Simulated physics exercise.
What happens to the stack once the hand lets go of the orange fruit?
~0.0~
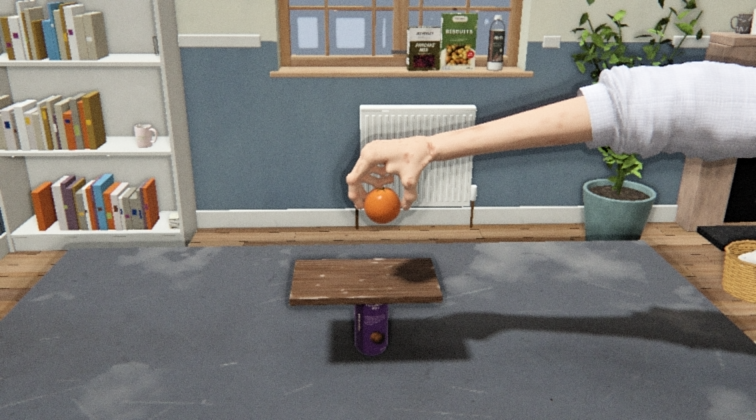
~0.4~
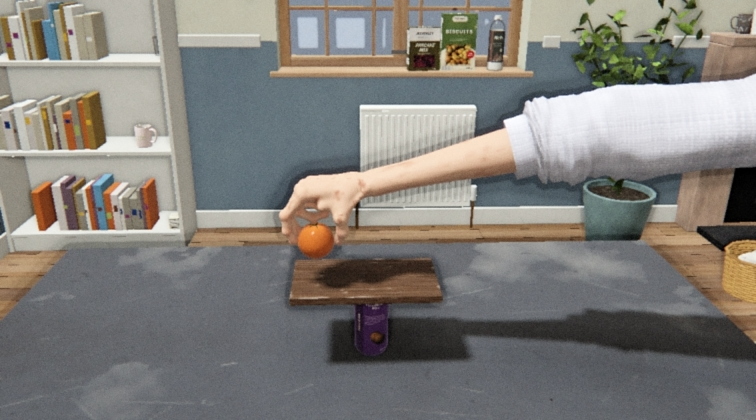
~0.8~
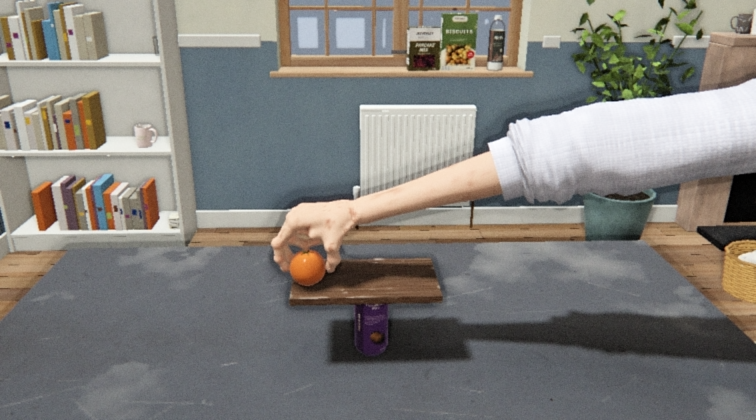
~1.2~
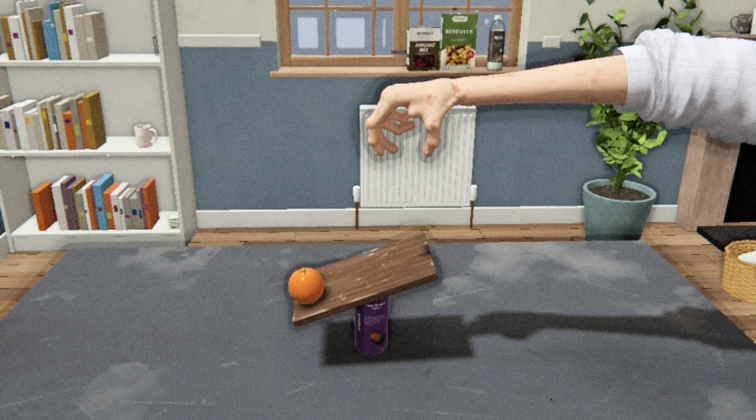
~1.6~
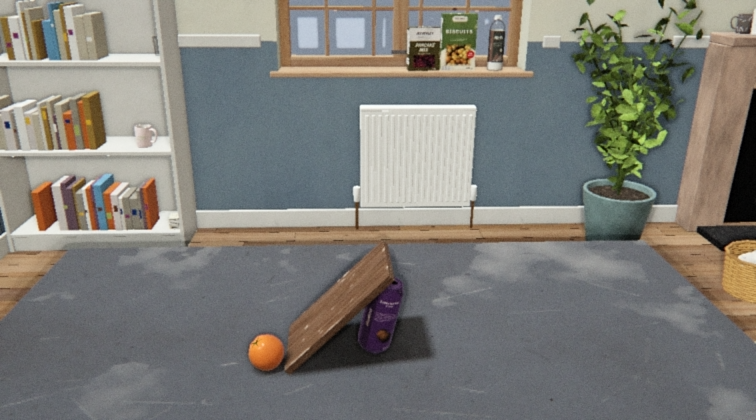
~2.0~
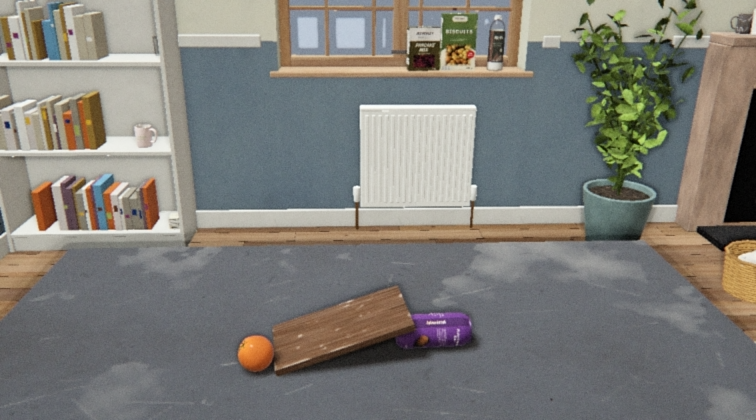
The stack comes apart. The board tips down to the left, the fruit ends up on the surface beside it, and the purple can ends up on its side.
